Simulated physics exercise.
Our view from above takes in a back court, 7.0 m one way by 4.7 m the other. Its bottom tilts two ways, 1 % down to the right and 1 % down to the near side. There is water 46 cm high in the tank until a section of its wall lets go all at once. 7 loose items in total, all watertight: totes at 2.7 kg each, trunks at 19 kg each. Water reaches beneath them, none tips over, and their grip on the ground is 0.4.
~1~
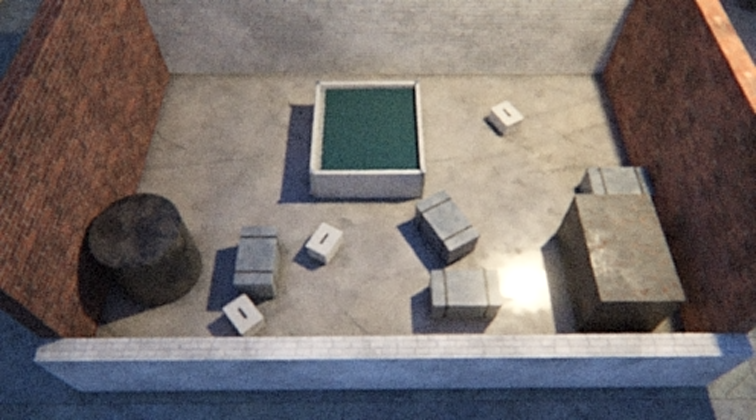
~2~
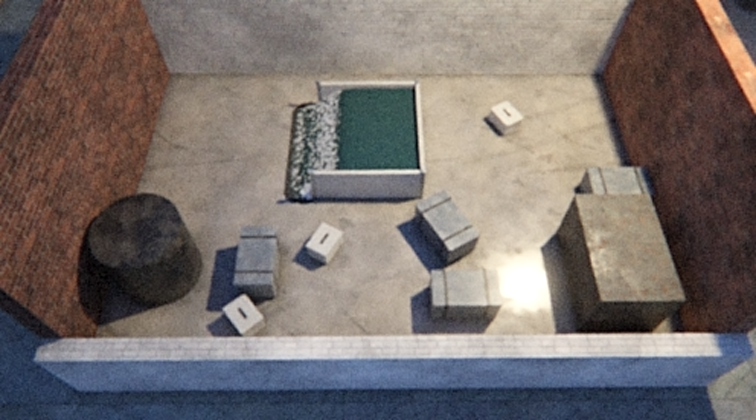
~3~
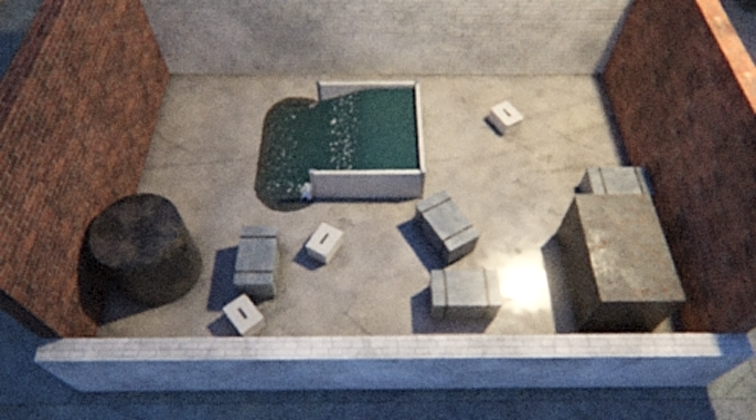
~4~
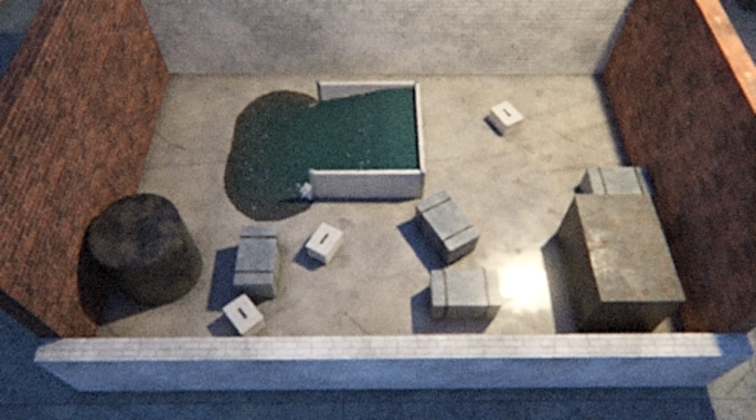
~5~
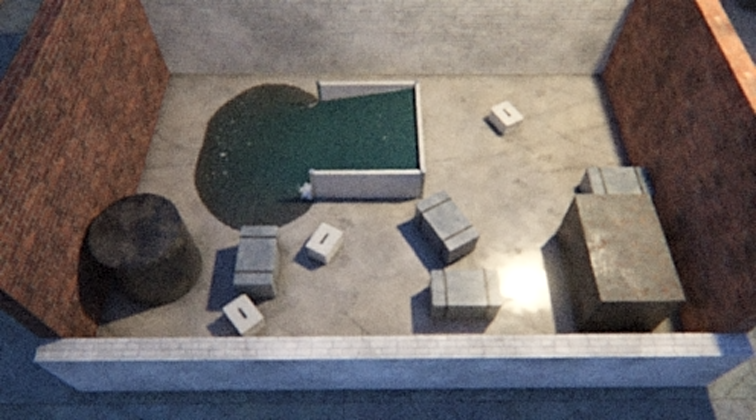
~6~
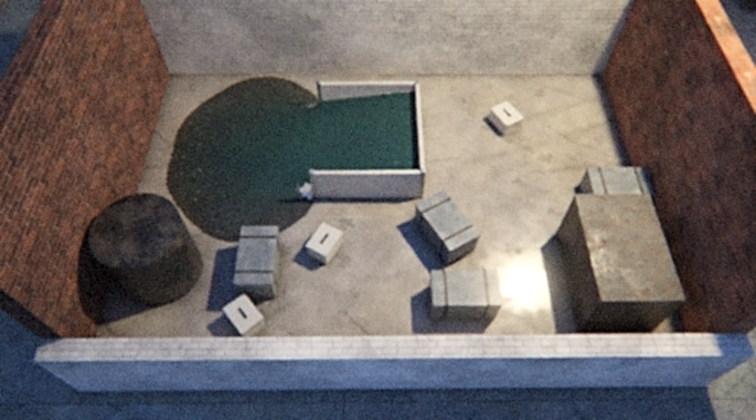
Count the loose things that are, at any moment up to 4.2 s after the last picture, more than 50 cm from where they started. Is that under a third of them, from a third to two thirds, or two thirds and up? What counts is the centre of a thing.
From a third to two thirds.
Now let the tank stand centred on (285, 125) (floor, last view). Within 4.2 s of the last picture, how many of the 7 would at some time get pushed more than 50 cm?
Count: 3.
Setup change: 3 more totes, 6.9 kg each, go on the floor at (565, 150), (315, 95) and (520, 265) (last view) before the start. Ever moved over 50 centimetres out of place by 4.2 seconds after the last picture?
The first comes out within the limit, the second beyond the limit, the third within the limit.
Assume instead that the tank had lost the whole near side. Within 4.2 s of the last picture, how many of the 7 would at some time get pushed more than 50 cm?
So the tally would be 5.
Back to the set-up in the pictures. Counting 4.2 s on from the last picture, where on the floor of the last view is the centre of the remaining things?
(454, 248).
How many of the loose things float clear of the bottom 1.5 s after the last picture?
My tally comes to 0.
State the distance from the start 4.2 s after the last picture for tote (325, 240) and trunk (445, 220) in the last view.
140 cm and 0 cm.
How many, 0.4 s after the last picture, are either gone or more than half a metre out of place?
The number I get is 0.
Then, 0.4 s after the last picture 0 of 7 are over 50 cm from their spots; 0 afloat.
Then, 1.5 s after the last picture 0 of 7 are over 50 cm from their spots; 0 afloat.
Then, 2.8 s after the last picture 0 of 7 are over 50 cm from their spots; 0 afloat.
Then, 4.2 s after the last picture 3 of 7 are over 50 cm from their spots, and 3 have been at some point; 1 afloat.
